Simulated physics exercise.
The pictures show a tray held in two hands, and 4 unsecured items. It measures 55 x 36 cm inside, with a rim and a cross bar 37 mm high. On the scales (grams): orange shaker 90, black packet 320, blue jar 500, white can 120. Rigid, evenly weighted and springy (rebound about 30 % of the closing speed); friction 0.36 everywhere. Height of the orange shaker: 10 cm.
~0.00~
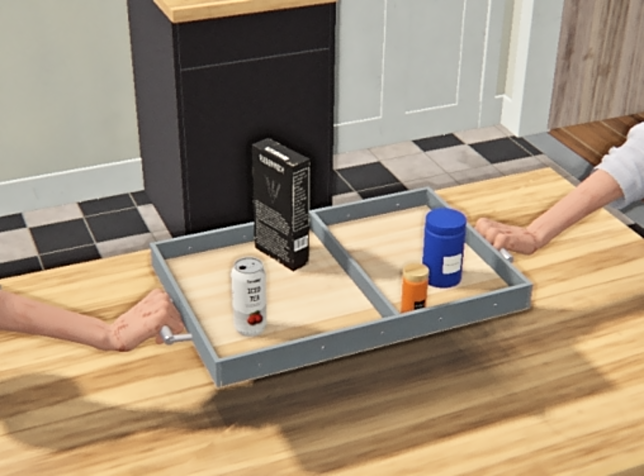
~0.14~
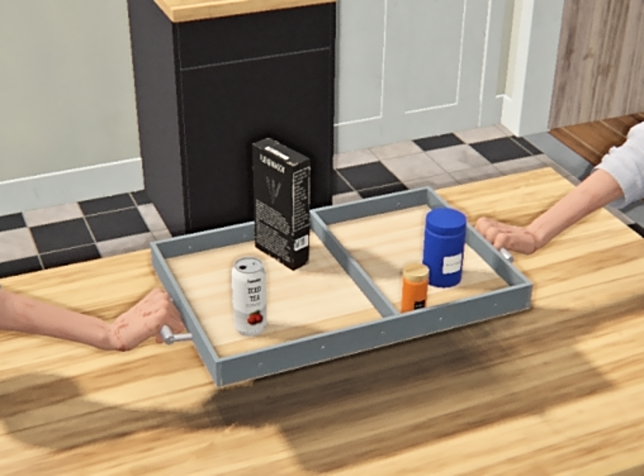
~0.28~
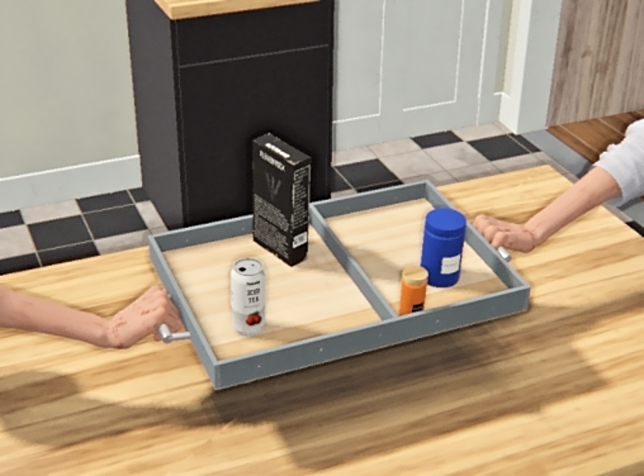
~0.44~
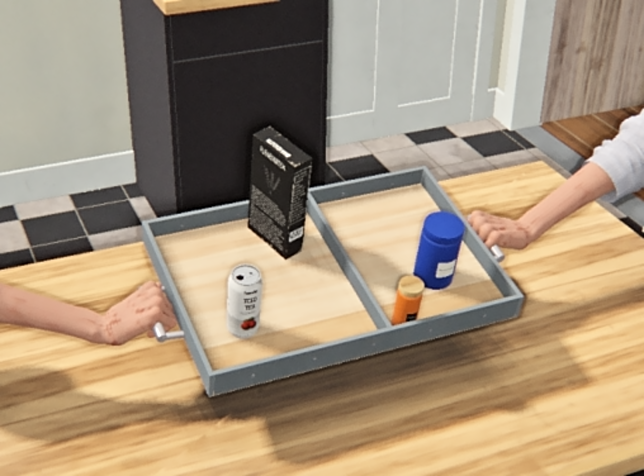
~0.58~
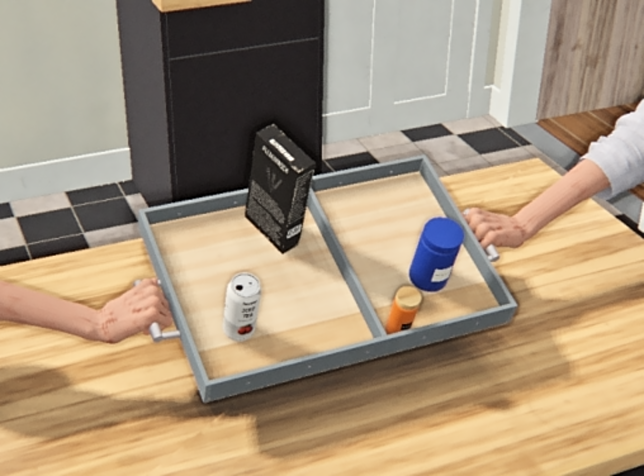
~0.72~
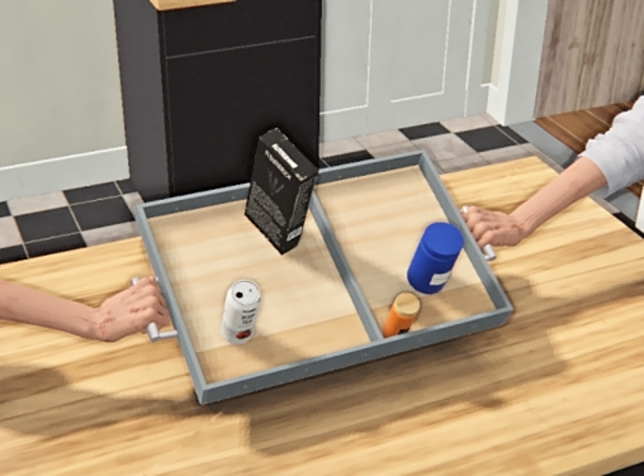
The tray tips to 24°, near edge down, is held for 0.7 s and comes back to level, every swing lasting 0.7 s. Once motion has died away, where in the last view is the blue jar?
It ends at about (453, 261).
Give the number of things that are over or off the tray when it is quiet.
That comes to 1.
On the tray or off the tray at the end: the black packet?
The black packet ends off the tray.
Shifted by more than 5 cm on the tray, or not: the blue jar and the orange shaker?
The blue jar leaves its spot; the orange shaker holds its spot.
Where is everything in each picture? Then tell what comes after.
The first frame shows tray level; blue jar (444, 248); orange shaker (415, 294).
The second frame shows tray level; white can (250, 298); orange shaker (415, 294).
The third frame shows tray tilted 3°, near edge down; black packet (280, 201); white can (248, 298).
The fourth frame shows tray tilted 11°, near edge down; orange shaker (408, 305); black packet (278, 195).
The fifth frame shows tray tilted 19°, near edge down; white can (242, 309); orange shaker (403, 314).
The sixth frame shows tray tilted 23°, near edge down; blue jar (435, 259); black packet (279, 194).
After 1.22 s, tray tilted 24°, near edge down; blue jar slid 8 cm near (454, 295); black packet slid 19 cm; white can tipped 6° from how it sat.
After 1.92 s, tray tilted 8°, near edge down; black packet now off the tray; blue jar slid 8 cm near (454, 272); white can tipped 3° from how it sat.
After 2.42 s, tray level; blue jar slid 8 cm near (453, 261); white can slid 7 cm.
By the end (2.7 s), off the tray, black packet; not toppled but over 5 cm from the start, blue jar and white can; orange shaker in place, give or take 5 cm. Seen from the same camera at the end, blue jar near (453, 261).
